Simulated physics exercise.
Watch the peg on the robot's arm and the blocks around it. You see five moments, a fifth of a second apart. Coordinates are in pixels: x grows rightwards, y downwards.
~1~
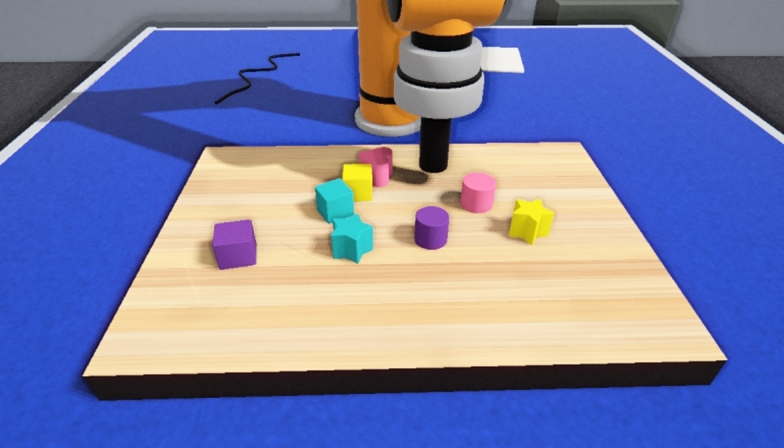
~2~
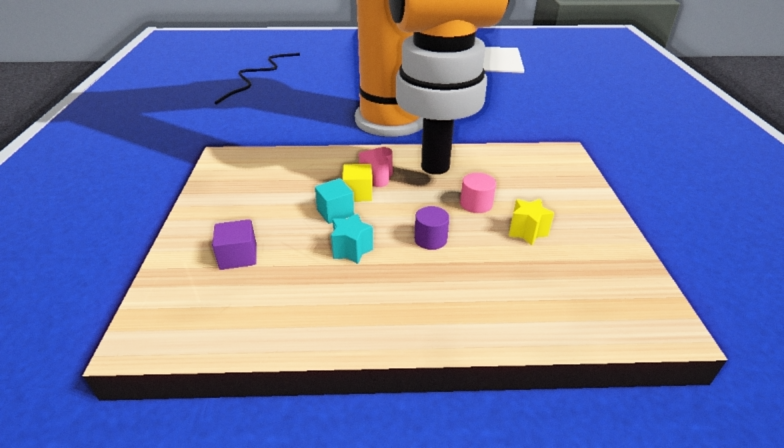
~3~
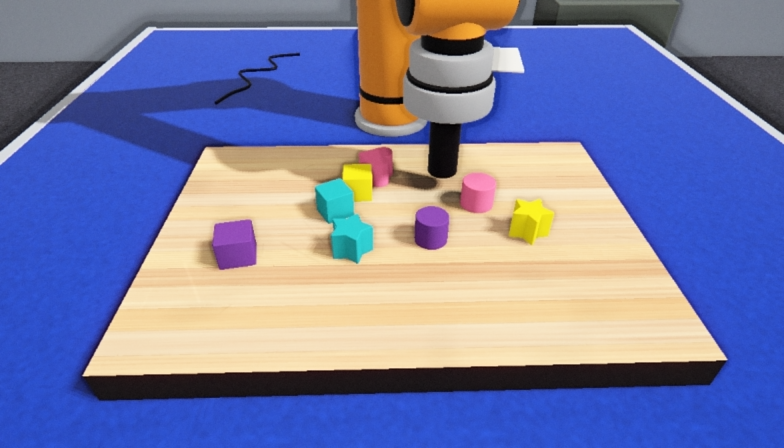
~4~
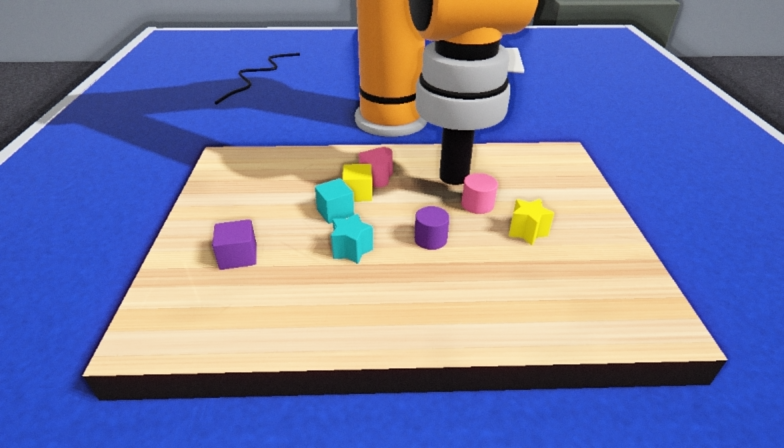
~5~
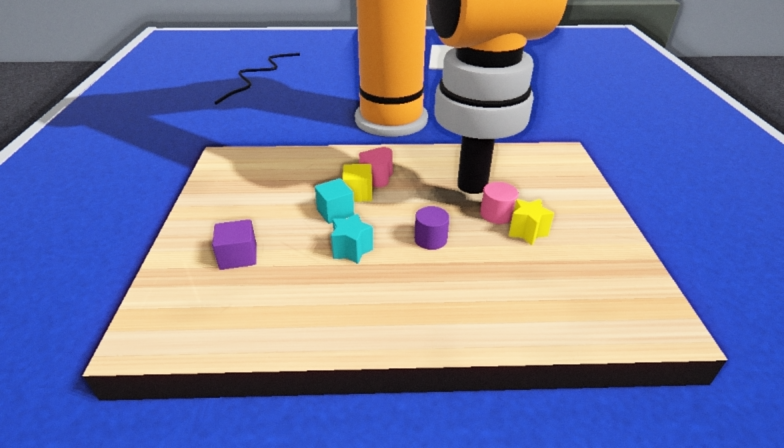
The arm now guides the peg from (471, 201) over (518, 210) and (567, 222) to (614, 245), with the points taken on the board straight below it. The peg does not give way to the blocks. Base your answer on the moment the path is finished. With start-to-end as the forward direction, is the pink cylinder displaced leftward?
No
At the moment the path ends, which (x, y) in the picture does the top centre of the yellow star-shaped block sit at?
The middle of its upper face will lie at (566, 242).
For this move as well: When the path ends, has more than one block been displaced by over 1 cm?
Answer: Yes.
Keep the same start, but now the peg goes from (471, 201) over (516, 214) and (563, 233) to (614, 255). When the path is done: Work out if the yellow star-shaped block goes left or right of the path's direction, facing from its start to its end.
It's pushed right.
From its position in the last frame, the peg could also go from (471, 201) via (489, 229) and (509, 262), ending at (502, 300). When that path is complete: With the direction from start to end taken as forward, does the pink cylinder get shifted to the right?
No, it doesn't check out.
On the path given first. One third of the way, peg (522, 195); pink cylinder (543, 206); yellow star-shaped block (561, 228).
Two thirds of the way, peg (571, 207); pink cylinder (573, 219); yellow star-shaped block (566, 238), turned 30° clockwise.
At the end, peg (620, 229); purple cylinder still; pink cylinder (598, 233); yellow star-shaped block (566, 242), turned 55° clockwise.
